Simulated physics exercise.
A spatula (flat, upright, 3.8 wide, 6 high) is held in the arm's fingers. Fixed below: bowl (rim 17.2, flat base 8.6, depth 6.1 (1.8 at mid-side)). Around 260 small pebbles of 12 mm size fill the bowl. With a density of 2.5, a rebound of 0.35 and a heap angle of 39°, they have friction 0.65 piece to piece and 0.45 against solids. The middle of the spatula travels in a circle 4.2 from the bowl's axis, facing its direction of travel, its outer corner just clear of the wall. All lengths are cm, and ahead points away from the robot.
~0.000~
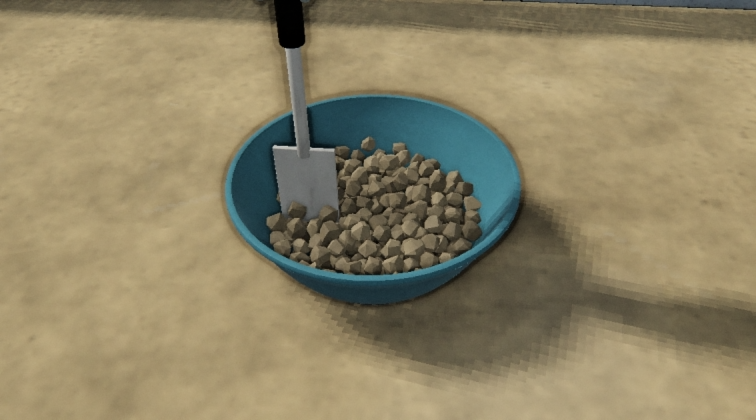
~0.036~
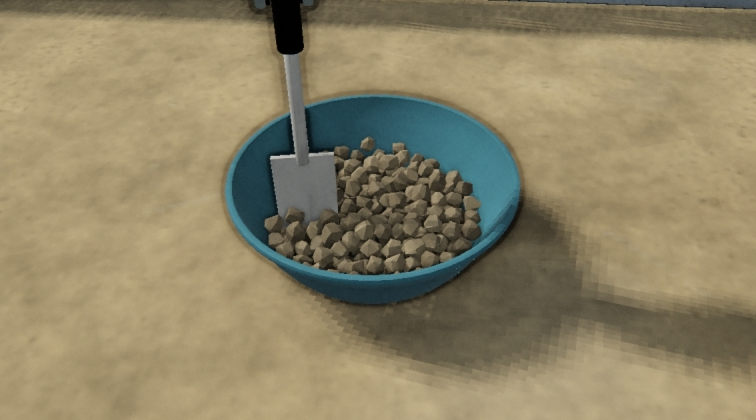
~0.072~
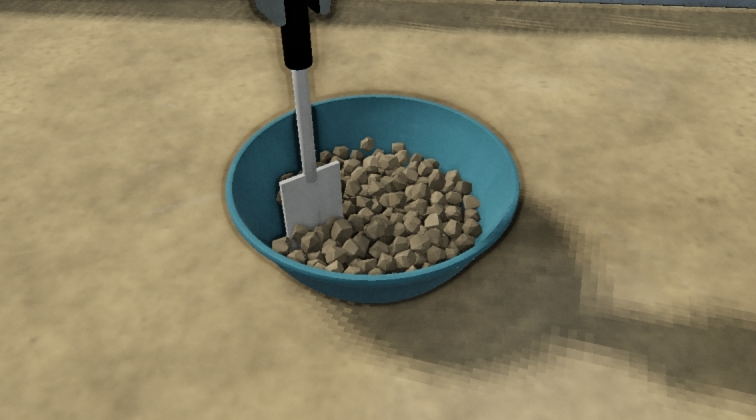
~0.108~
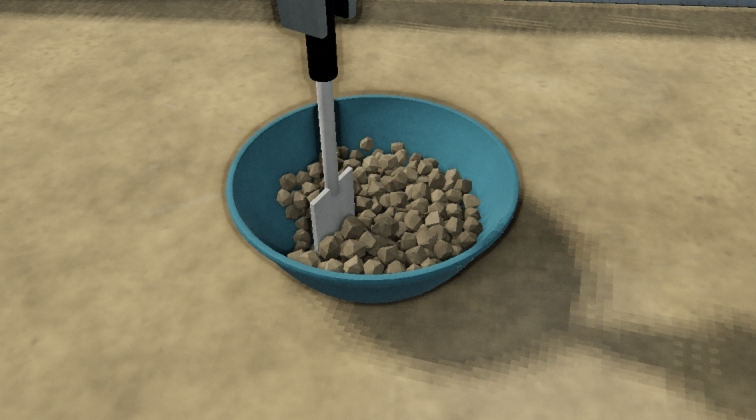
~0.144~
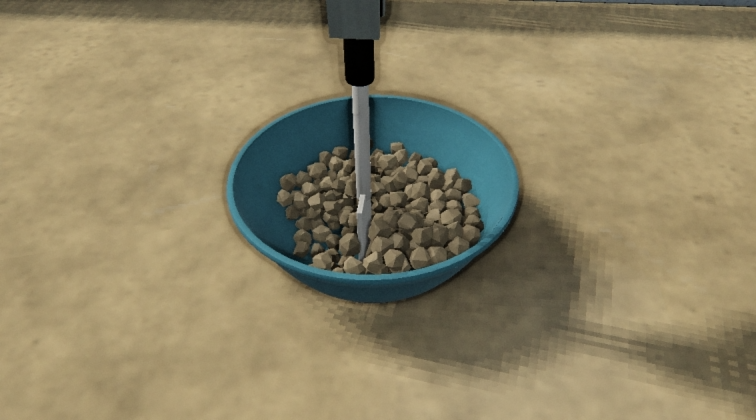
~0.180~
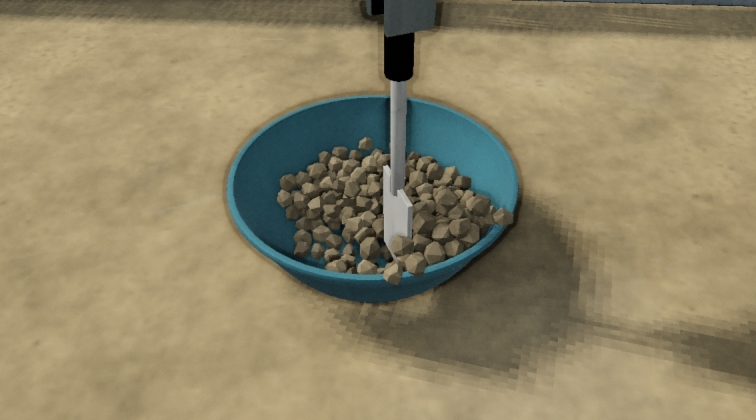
A robot arm holding a spatula upright pushed its blade through a blue bowl of small brown stones, sweeping from the left along the near side toward the right and turning it as it went.
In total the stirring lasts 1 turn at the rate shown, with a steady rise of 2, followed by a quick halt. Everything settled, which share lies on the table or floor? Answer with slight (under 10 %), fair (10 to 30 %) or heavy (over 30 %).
Fair.
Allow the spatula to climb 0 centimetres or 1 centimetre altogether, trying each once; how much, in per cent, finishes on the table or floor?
It comes to about 25 per cent and about 20 per cent.
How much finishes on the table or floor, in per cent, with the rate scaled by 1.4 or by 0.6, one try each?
Estimates in order: Near 20 % and near 10 %.
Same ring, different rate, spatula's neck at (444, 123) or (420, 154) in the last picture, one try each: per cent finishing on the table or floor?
It comes to roughly 25 per cent and then 20 per cent.
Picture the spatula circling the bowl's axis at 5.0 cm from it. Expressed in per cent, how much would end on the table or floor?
It would be close to 10 per cent then.
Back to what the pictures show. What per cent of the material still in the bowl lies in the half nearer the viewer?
Around 45 percent of it.
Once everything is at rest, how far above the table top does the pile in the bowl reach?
About 6.0 centimetres.
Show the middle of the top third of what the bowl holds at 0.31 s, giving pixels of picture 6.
(421, 150), roughly.
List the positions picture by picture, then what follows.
Spatula neck at (301, 128), 0° round; upper third of the load around (385, 204), from x 275 to 470, top at y 145; 258 in the bowl, in the first picture.
Spatula neck at (300, 135), 12° round; upper third of the load around (385, 208), from x 275 to 470, top at y 145, in the second picture.
Spatula neck at (308, 151), 37° round; upper third of the load around (377, 224), from x 280 to 470, top at y 145, in the third picture.
Spatula neck at (330, 164), 63° round; upper third of the load around (381, 228), from x 285 to 470, top at y 145, in the fourth picture.
Spatula neck at (363, 169), 89° round; upper third of the load around (398, 230), from x 285 to 475, top at y 145, in the fifth picture.
Spatula neck at (398, 164), 115° round; upper third of the load around (424, 217), from x 285 to 505, top at y 145; 256 in the bowl, 2 in flight or on the tool, in the sixth picture.
By 0.31 s, 207° round, highest piece 8 above the table; 241 in the bowl, 5 on the table or floor, 12 in flight or on the tool.
By 0.44 s, 299° round, highest piece 9 above the table; 227 in the bowl, 20 on the table or floor, 11 in flight or on the tool.
By 0.70 s, 0° round, highest piece 7 above the table; 216 in the bowl, 42 on the table or floor.
By 1.40 s, 0° round, highest piece 7 above the table; 216 in the bowl, 42 on the table or floor.
Final count, 216 in the bowl, 42 on the table or floor. That is 16 % on the table or floor.
